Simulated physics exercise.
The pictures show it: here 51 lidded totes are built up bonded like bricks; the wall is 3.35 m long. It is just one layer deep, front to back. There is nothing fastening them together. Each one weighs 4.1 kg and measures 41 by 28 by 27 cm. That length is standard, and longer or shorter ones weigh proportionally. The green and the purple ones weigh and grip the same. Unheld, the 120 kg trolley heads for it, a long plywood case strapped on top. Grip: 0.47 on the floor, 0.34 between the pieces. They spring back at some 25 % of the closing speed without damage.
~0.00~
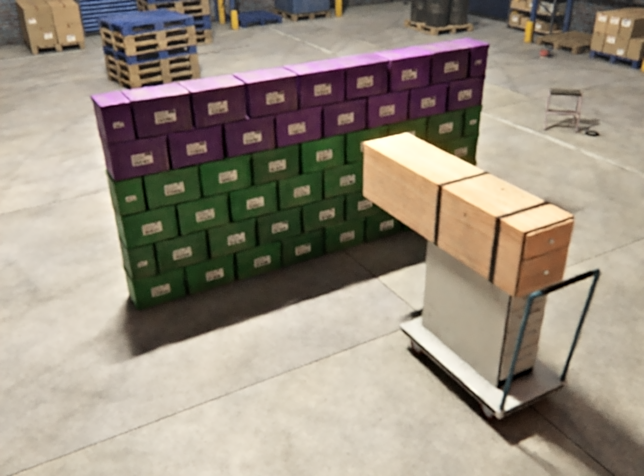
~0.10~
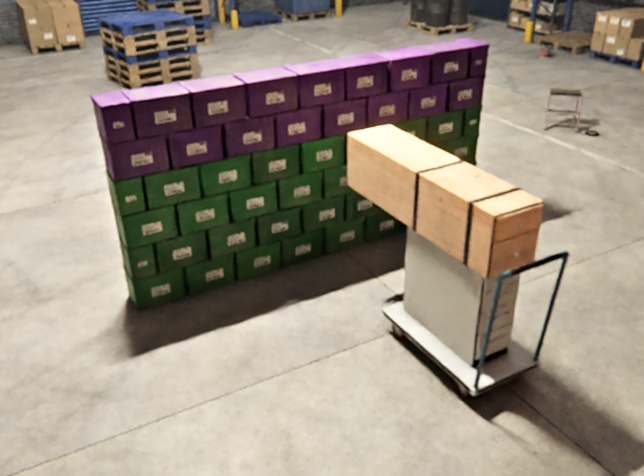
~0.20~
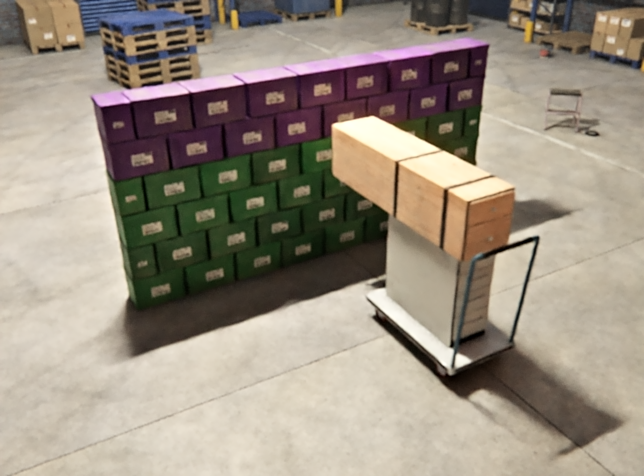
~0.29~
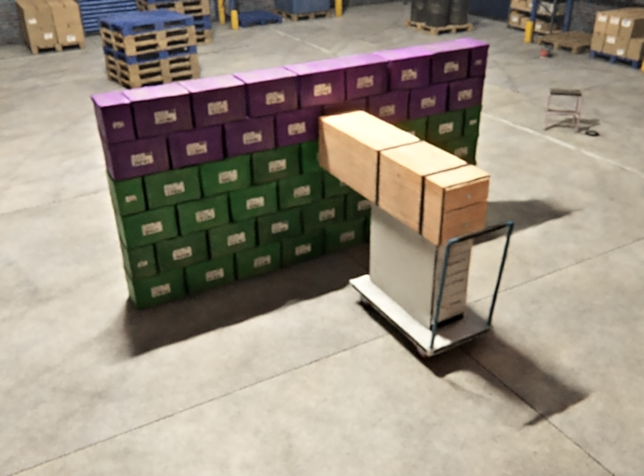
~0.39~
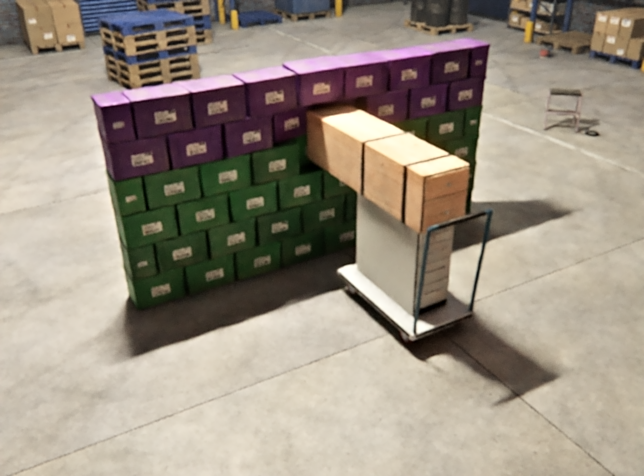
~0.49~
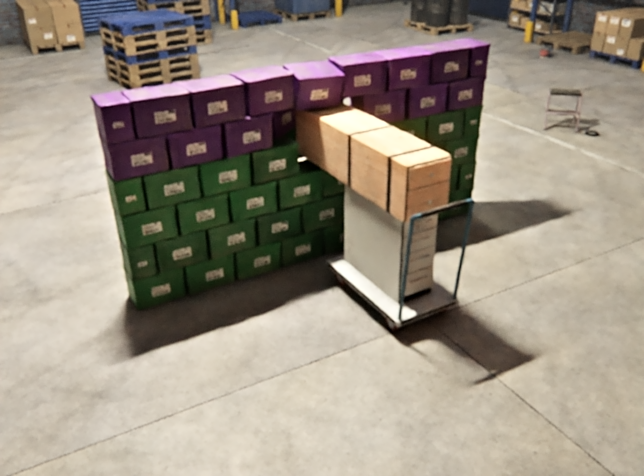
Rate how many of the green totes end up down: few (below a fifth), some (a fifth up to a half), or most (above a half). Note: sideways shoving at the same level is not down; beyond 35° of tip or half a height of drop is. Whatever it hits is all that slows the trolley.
Few.
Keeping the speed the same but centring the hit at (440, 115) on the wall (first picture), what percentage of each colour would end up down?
Down at the end: Green 10 percent, purple 20 percent.
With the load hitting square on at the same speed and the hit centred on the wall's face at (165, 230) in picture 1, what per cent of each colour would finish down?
Green 20%, purple 30%.
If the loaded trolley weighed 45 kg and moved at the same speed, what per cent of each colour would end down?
Green 10, purple 40 per cent.
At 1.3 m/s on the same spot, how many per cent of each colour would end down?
Down at the end: Green 10 per cent, purple 40 per cent.
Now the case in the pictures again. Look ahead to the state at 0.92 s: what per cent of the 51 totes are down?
By then, 5 per cent.
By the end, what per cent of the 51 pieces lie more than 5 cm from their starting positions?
Result: 35 per cent.
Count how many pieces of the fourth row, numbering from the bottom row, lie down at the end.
That row ends with 1 down.
By 0.92 s, load 95 cm past the wall's line, still rolling; 1 of the 34 green totes down (3 of 51 in all colours); top green tote unmoved; top purple tote moved 7 cm.
By 2.22 s, load 1.28 m past the wall's line, stopped; 2 of the 34 green totes down (7 of 51 in all colours); top green tote unmoved; top purple tote tilted 15°.
When it is over (4.4 s), load 1.28 m past the wall's line, stopped; 4 of the 34 green totes down (10 of 51 in all colours); top green tote unmoved; top purple tote on its side. That is 12 per cent. In pixels of the last frame, middles, top green tote near (168, 182), top purple tote near (402, 172).
